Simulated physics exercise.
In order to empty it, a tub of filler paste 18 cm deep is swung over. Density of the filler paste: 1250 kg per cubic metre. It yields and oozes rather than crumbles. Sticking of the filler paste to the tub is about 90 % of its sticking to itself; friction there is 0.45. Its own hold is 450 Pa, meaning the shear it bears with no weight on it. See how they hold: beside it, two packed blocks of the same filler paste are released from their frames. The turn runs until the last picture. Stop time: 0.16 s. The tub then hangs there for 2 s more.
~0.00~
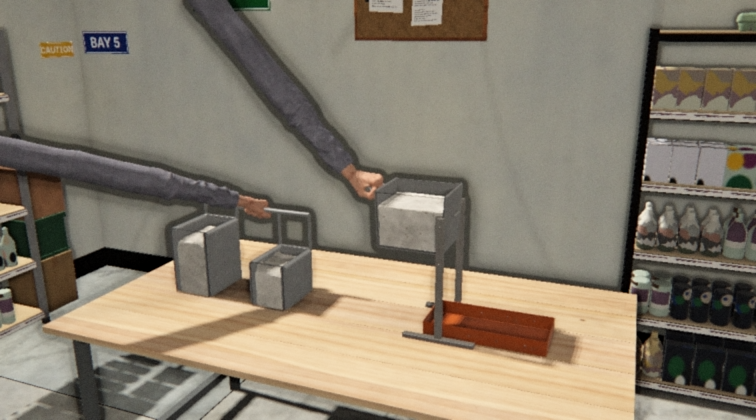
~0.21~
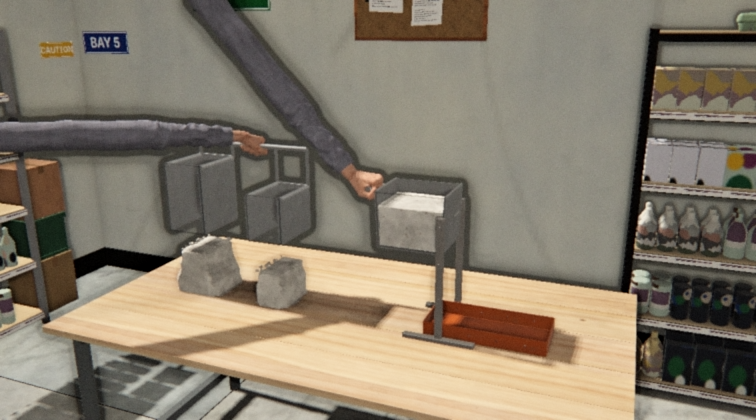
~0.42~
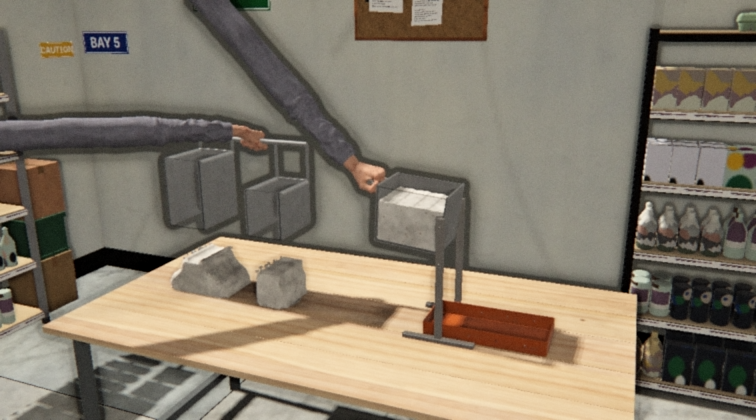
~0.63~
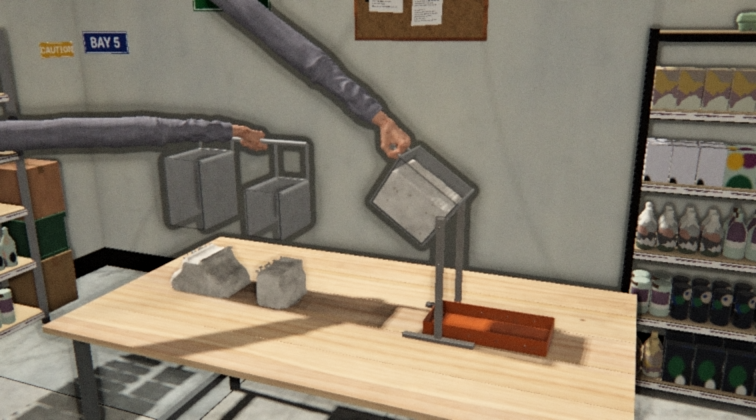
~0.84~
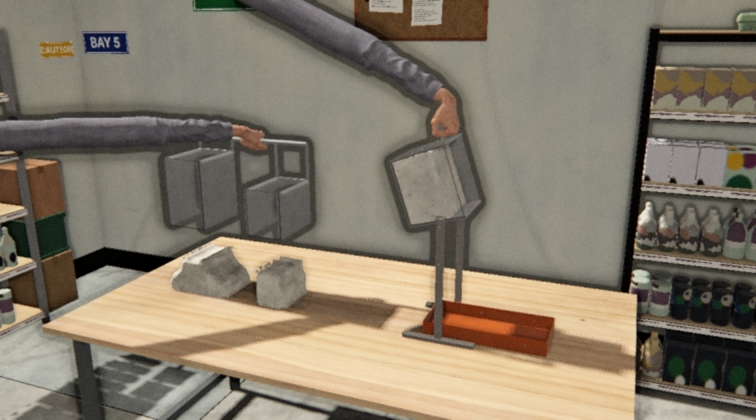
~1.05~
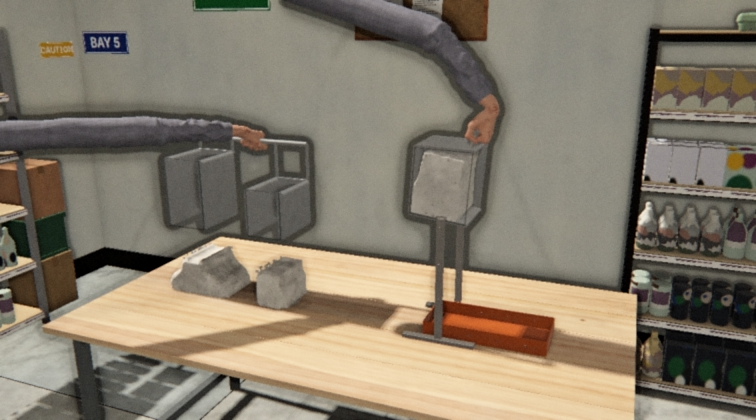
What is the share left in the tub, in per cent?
About 44 %.
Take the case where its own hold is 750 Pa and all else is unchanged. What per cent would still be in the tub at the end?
Around 100 per cent.
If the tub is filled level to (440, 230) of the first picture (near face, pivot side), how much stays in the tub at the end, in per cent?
It would be close to 70 percent.
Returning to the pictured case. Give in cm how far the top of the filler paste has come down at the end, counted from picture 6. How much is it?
The top ends up some 12 cm below its level in the last picture.
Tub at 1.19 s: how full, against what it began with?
Around 85 per cent.
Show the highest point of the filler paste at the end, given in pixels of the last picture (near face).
Somewhere near (434, 192) in the last view.
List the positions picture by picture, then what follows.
In the first frame, handle-side rim at (377, 191), tilt 0 degrees; crest of the filler paste at (386, 206); block heights 22 cm, 14 cm (left to right).
In the second frame, handle-side rim at (377, 191), tilt 0 degrees; crest of the filler paste at (386, 206); block heights 18 cm, 13 cm (left to right).
In the third frame, handle-side rim at (379, 186), tilt 5 degrees; crest of the filler paste at (383, 201); block heights 14 cm, 13 cm (left to right).
In the fourth frame, handle-side rim at (402, 158), tilt 35 degrees; crest of the filler paste at (396, 172); block heights 14 cm, 13 cm (left to right).
In the fifth frame, handle-side rim at (445, 146), tilt 72 degrees; crest of the filler paste at (431, 153); block heights 14 cm, 13 cm (left to right).
In the sixth frame, handle-side rim at (474, 154), tilt 94 degrees; crest of the filler paste at (427, 153); block heights 14 cm, 13 cm (left to right).
After 1.19 s, the tub is at 94 degrees and holds 87 %.
After 1.36 s, the tub is at 94 degrees and holds 50 %.
After 1.53 s, the tub is at 94 degrees and holds 44 %.
After 1.70 s, the tub is at 94 degrees and holds 44 %.
After 3.05 s, the tub is at 94 degrees and holds 44 %.
